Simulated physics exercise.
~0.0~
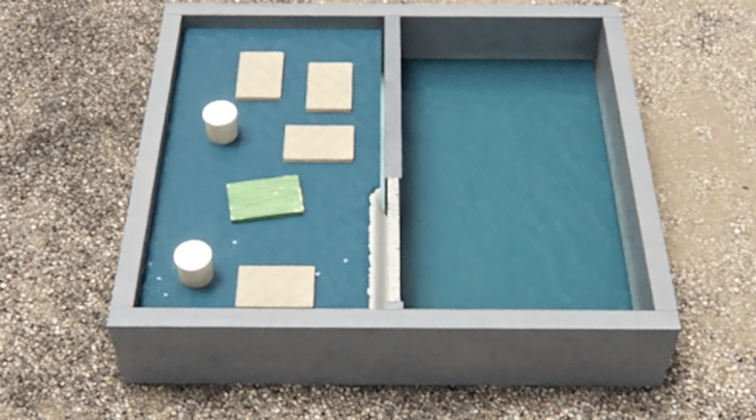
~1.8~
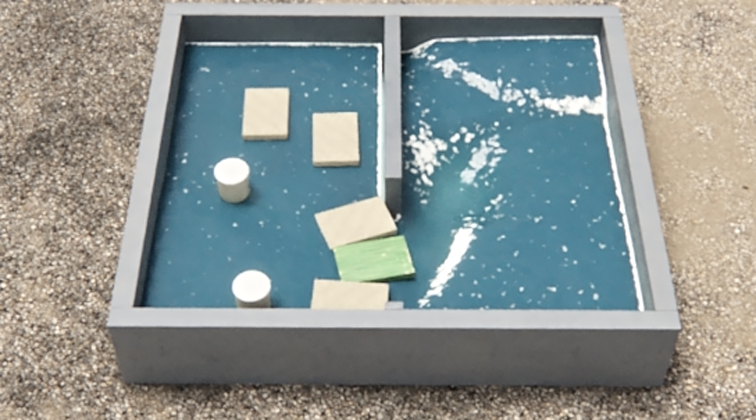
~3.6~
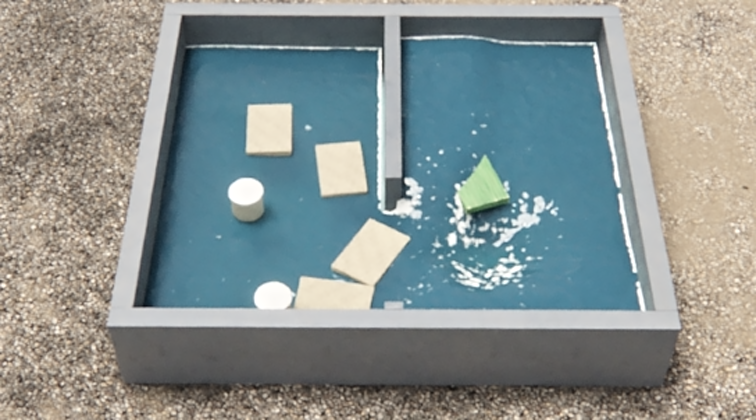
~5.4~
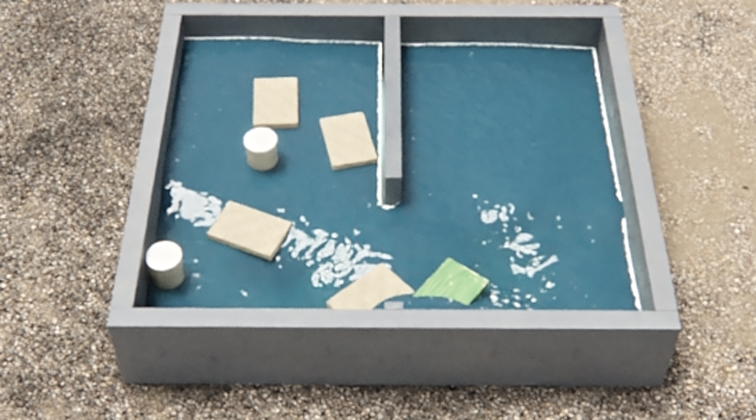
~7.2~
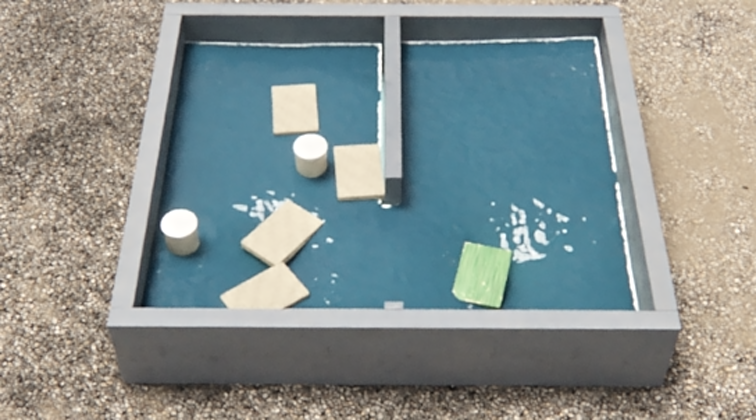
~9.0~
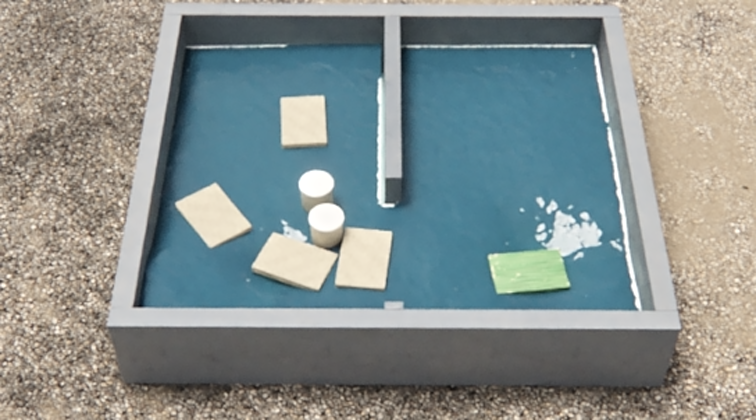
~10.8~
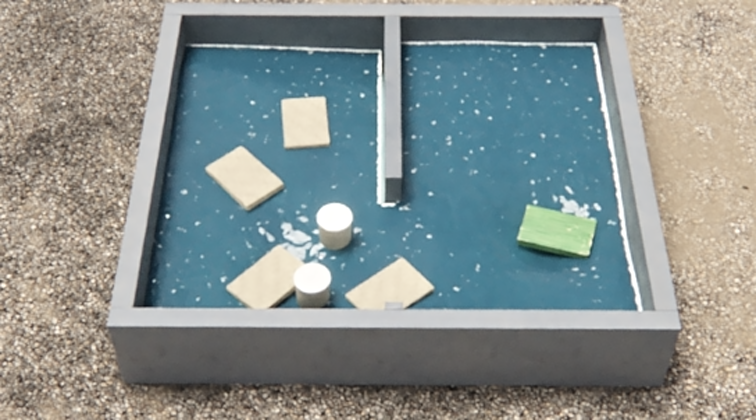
A green block floating in the left side of a divided basin was carried through the gap in the wall as the water churned, then drifted around the right side, while the tan blocks and two white cylinders shifted about but stayed afloat on the left.
